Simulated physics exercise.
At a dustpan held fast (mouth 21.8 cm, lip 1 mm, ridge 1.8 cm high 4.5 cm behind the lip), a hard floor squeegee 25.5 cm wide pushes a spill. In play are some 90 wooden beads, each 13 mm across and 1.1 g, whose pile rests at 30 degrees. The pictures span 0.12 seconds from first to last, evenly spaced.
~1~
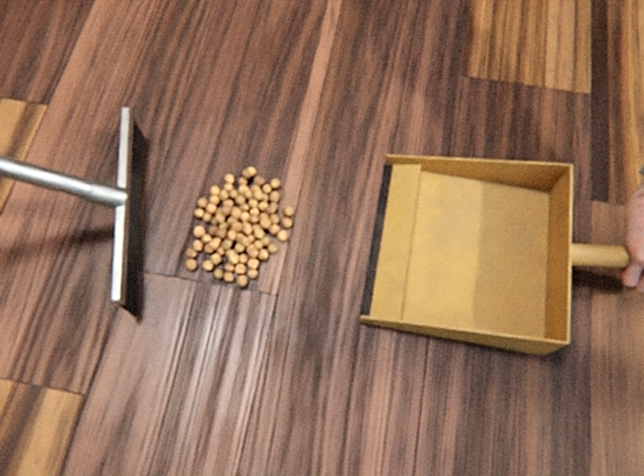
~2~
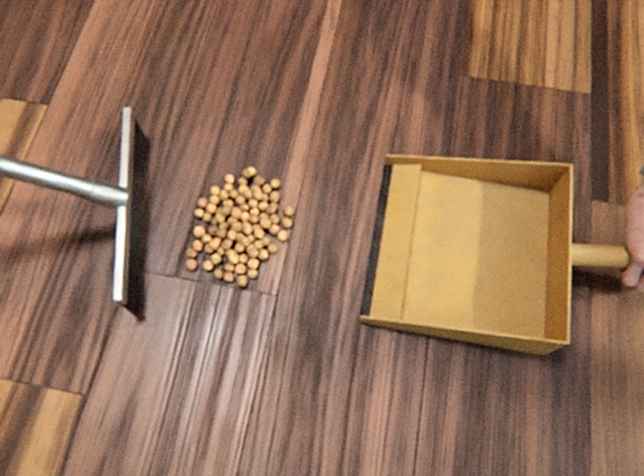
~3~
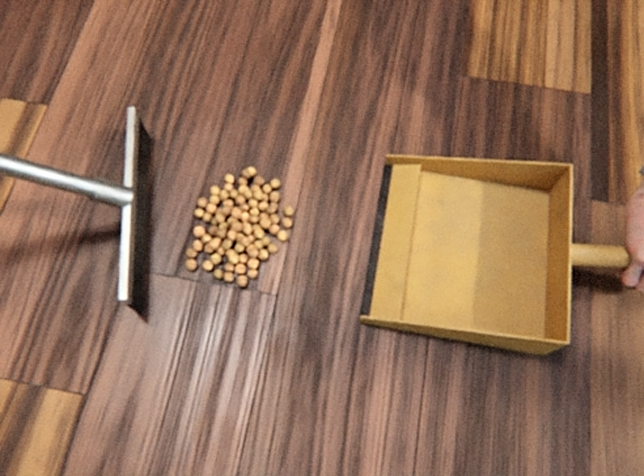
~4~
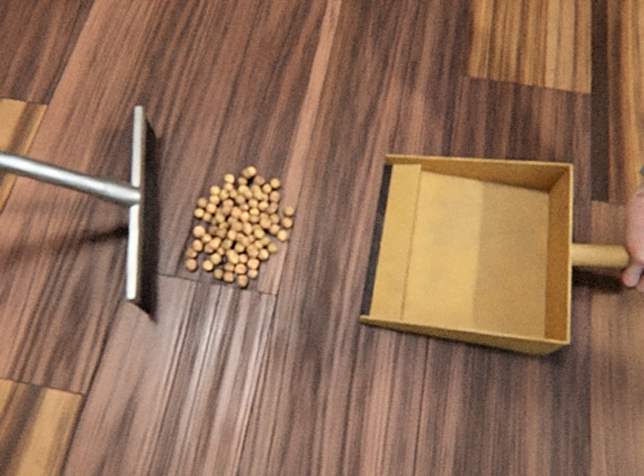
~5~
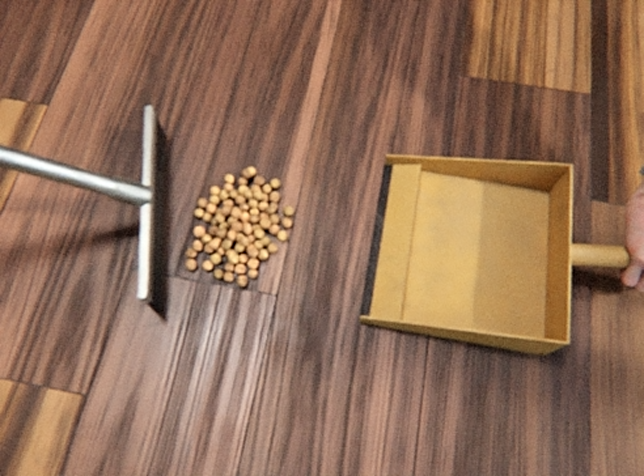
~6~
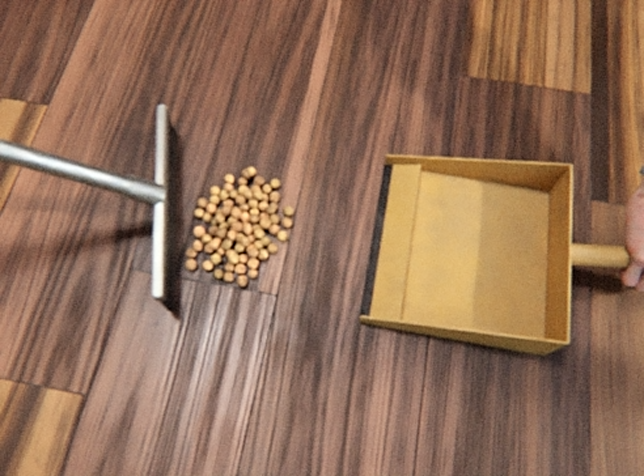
On a dark wood floor, a metal squeegee blade slides right toward a still pile of wooden beads, a hand holding a yellow dustpan opposite.
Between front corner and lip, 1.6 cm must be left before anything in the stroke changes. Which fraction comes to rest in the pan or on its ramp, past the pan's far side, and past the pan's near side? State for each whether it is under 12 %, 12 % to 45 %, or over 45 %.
In the pan or on its ramp: 12 % to 45 %; past the pan's far side: 12 % to 45 %; past the pan's near side: Under 12 %.
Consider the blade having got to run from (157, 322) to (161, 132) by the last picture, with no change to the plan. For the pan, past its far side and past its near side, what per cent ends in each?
Final per cent - pan 20, far 10, near 10.
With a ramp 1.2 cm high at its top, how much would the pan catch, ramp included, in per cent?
That change would give about 35 per cent.
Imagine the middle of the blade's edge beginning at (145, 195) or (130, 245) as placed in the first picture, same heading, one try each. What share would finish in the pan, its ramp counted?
25 and 25 per cent, roughly.
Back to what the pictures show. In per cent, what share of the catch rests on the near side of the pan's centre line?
Something like 40 in a hundred.
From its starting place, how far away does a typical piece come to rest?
I'd put it near 18 cm.
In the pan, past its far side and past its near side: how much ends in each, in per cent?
Pan: 30%. Far side: 20%. Near side: 5%.
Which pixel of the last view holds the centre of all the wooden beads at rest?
I'd put it at about (380, 214).
Then, 0.17 s after the last picture, middle of the blade 15 cm from the lip; 0 % over the lip, far side 0 %, near side 0 %.
Then, 0.27 s after the last picture, middle of the blade 8 cm from the lip; 0 % over the lip, far side 10 %, near side 5 %.
Then, 0.51 s after the last picture, middle of the blade 5 cm from the lip; 35 % over the lip, far side 20 %, near side 5 %.
In the end, pan 30 %, far side 20 %, near side 5 %, in front of the lip or behind the blade 45 %.
